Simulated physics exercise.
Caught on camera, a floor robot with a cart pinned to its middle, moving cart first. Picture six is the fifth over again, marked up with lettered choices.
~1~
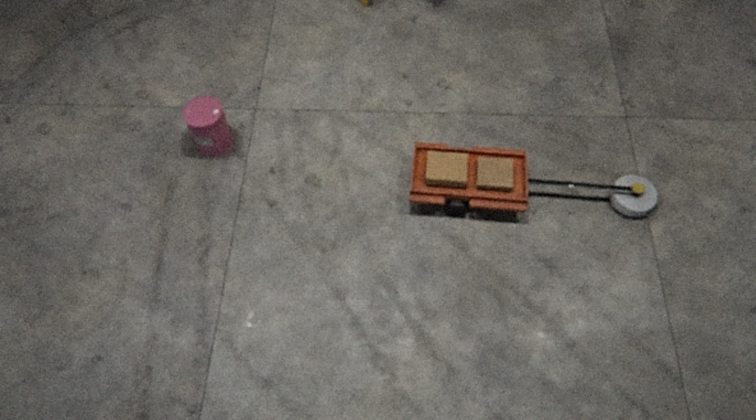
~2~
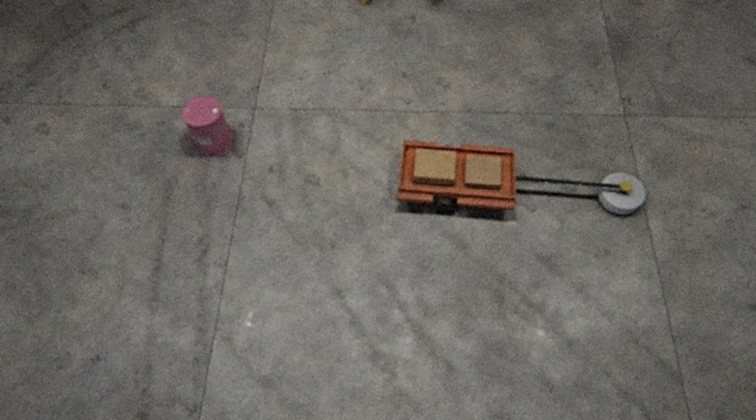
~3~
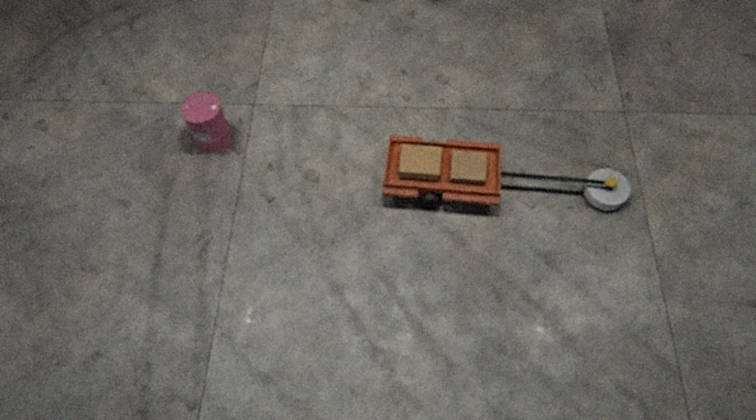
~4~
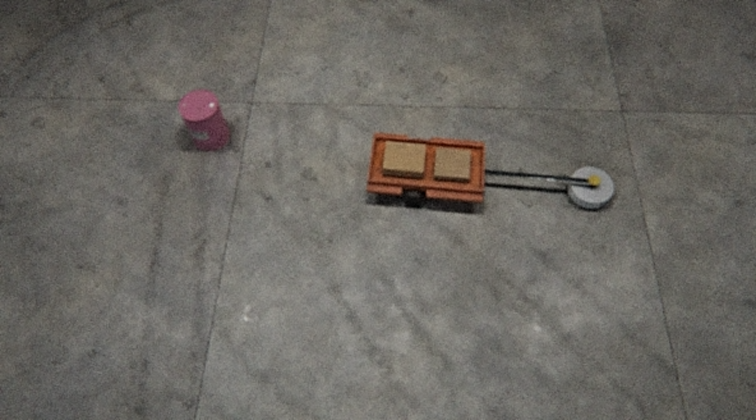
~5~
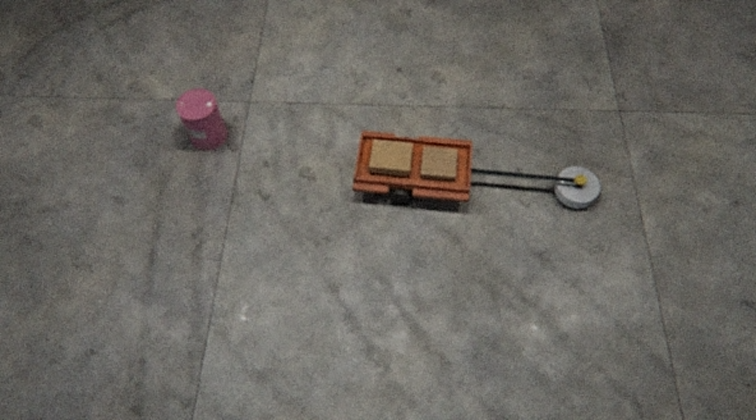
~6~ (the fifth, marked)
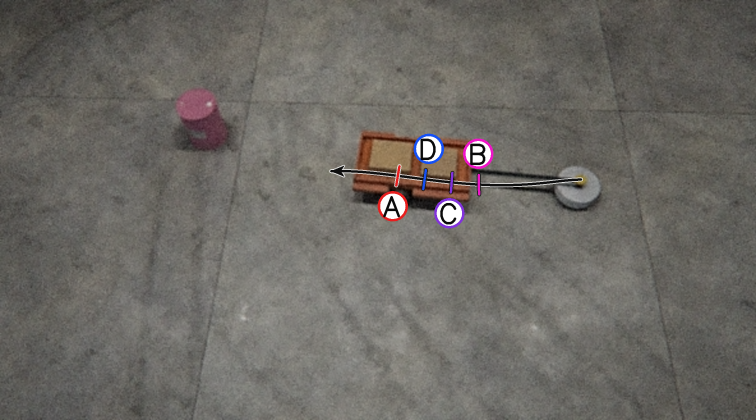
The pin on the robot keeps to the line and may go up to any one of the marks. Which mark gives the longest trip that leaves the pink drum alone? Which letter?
It can go as far as C.
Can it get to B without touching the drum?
For that mark, yes.
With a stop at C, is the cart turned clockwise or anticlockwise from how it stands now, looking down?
For that mark, clockwise.
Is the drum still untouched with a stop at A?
For that mark, no.
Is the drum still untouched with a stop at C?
Yes.
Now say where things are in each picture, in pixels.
In the first frame, orange cart (469, 175); pink drum (216, 142); robot (634, 194).
In the second frame, robot (622, 192); orange cart (457, 172); pink drum (215, 142).
In the third frame, robot (608, 188); orange cart (443, 168); pink drum (214, 138).
In the fourth frame, robot (591, 186); orange cart (427, 165); pink drum (211, 136).
In the fifth frame, robot (578, 186); orange cart (414, 164); pink drum (209, 135).
On the copy, A at (398, 176); B at (479, 185); C at (452, 182); D at (425, 179); the route from (581, 180) via (452, 182) to (331, 171).
On C. First, robot (533, 190), cart (370, 159).
Then, robot (488, 191), cart (328, 152).
Finally, robot (450, 189), cart (294, 145); nothing has been touched.
By contrast, A is too far, the drum has been hit; B is safe but short; D is too far, the drum has been hit.
